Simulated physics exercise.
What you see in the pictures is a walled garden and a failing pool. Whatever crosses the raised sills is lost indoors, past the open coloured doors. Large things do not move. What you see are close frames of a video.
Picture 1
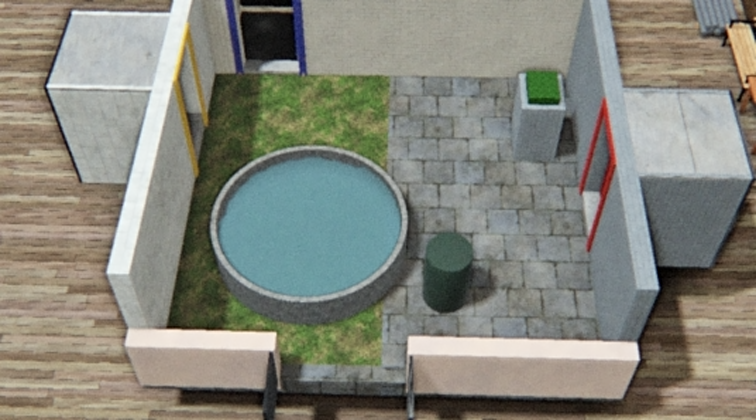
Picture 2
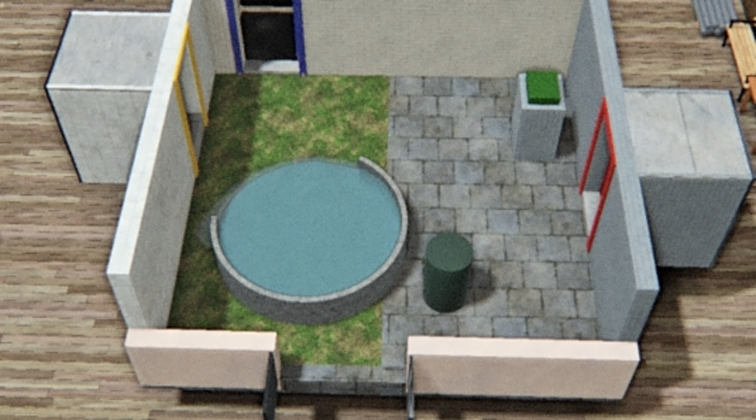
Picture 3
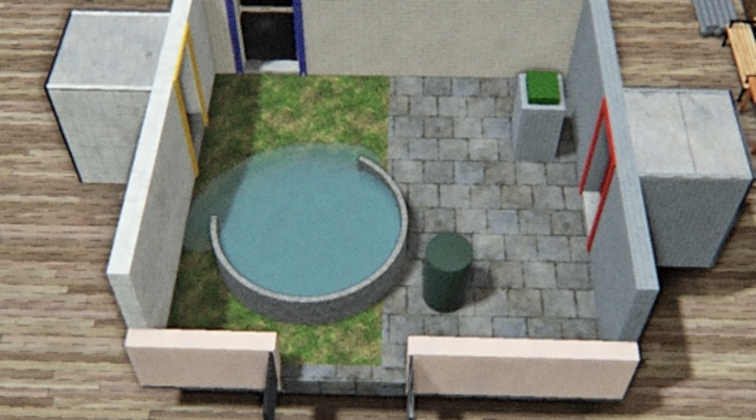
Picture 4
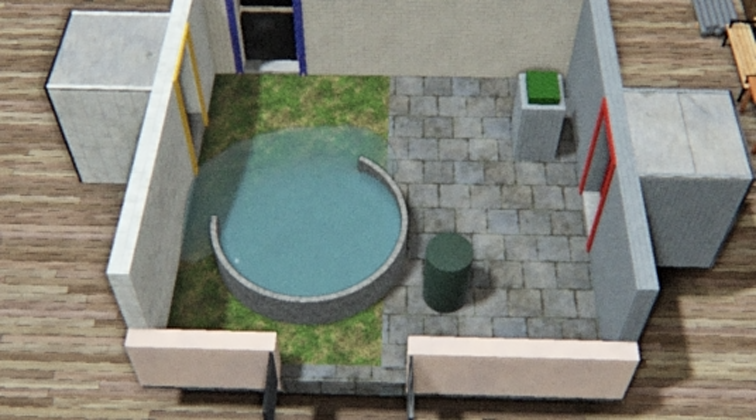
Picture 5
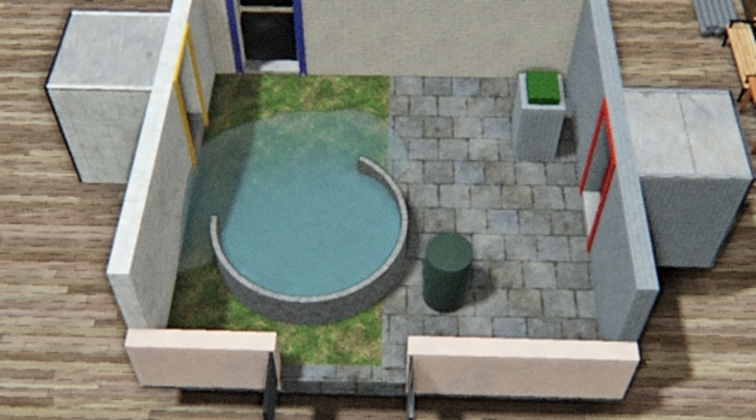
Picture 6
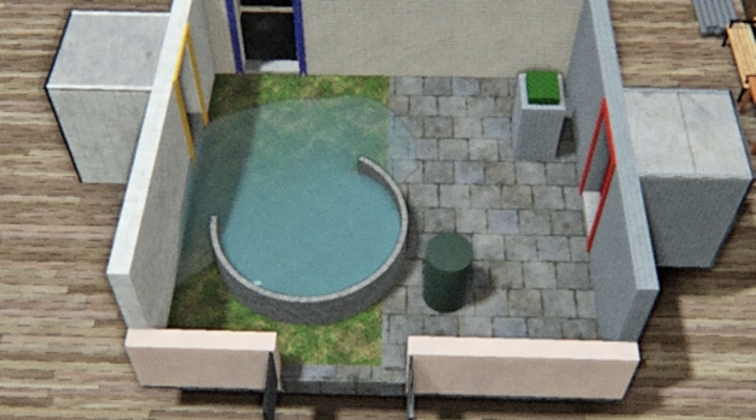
In a walled garden, the round pool sat whole and still, then the back of its gray rim disappeared, and water poured out the far side and spread across the grass toward the back wall.
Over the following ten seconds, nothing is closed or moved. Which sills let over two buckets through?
Outcome: Blue door: Tops two buckets; yellow door: Never tops two buckets; red door: Never tops two buckets.
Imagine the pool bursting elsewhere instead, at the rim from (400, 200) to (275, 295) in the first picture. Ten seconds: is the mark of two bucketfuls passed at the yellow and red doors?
I'd expect the yellow one to stay beneath the mark and the red one to get past the mark.
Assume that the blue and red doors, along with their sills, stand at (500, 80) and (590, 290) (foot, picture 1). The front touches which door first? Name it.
I'd name the one in yellow.
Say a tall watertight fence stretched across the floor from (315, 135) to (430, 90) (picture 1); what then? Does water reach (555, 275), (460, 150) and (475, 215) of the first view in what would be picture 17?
Reading them off in sequence: Spared, swamped, spared.
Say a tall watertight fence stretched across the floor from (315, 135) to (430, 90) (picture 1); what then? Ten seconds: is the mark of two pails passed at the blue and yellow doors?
Looking at it, the blue one beats the mark while the yellow one doesn't reach the mark.
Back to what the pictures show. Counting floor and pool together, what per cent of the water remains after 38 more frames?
Around 84 parts in a hundred.
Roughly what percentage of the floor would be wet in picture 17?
Around 40 percent, give or take.
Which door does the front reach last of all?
The red-painted one.
A moment on, water covers 35 % of the floor; the blue door wet at the sill, nothing in, the yellow door wet at the sill, nothing in, the red door not reached.
Next, water covers 40 % of the floor; the blue door over two buckets in, the yellow door wet at the sill, nothing in, the red door not reached.
Then, water covers 55 % of the floor; the blue door far over two buckets in, the yellow door wet at the sill, nothing in, the red door not reached.
Later, water covers 85 % of the floor; the blue door far over two buckets in, the yellow door wet at the sill, nothing in, the red door wet at the sill, nothing in.
In the end, water covers 100 % of the floor; the blue door far over two buckets in, the yellow door wet at the sill, nothing in, the red door wet at the sill, nothing in.
